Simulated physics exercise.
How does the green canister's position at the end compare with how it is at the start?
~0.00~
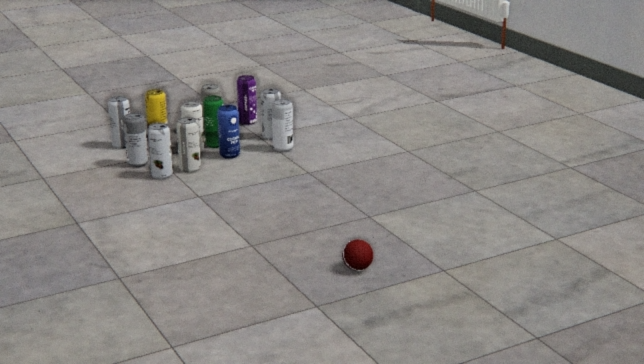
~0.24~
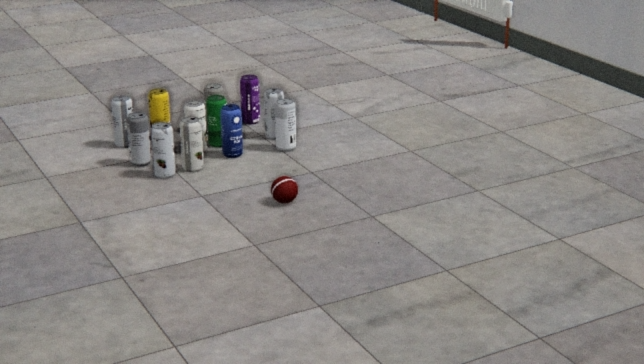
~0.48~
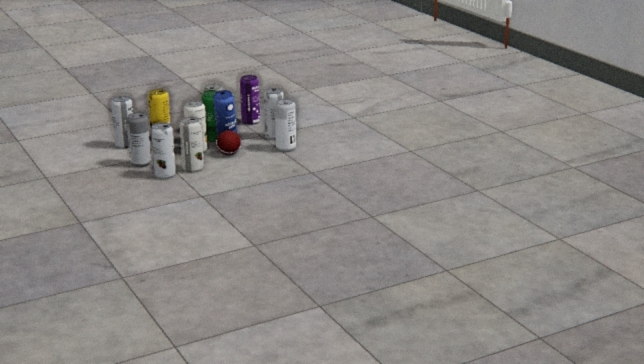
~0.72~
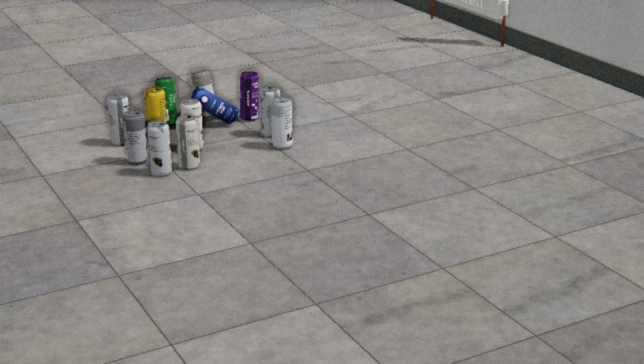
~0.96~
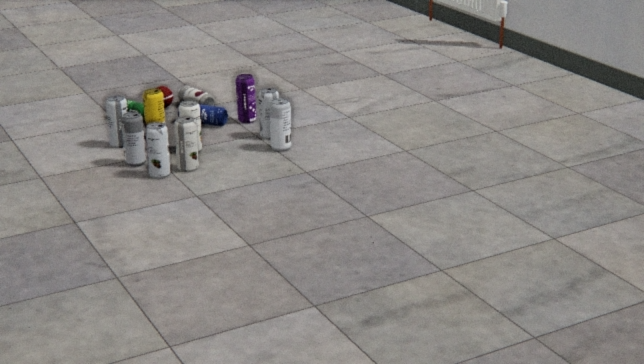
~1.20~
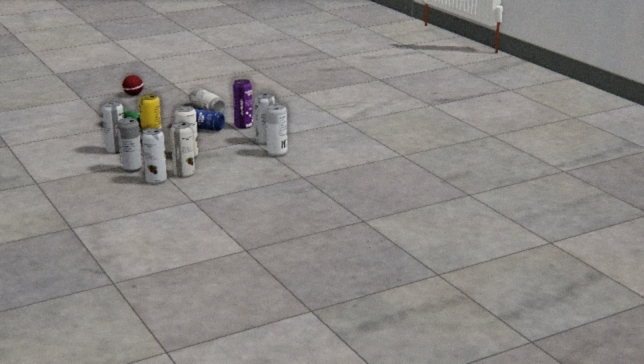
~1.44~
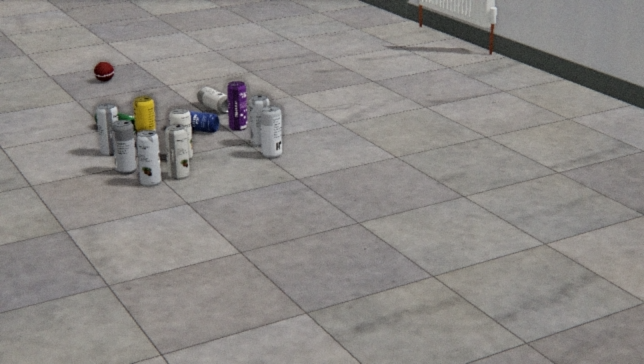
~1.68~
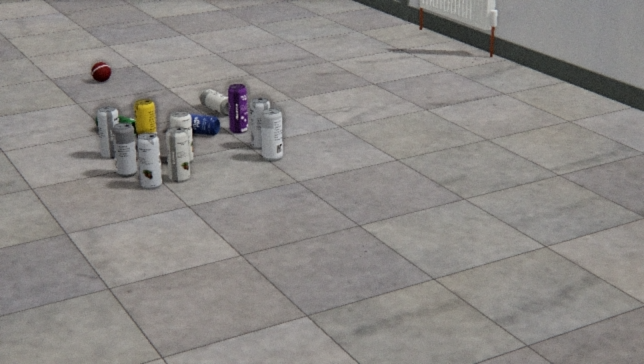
At the start the green canister stands upright among the others. By the end it is lying on its side, mostly hidden behind the ones still standing.
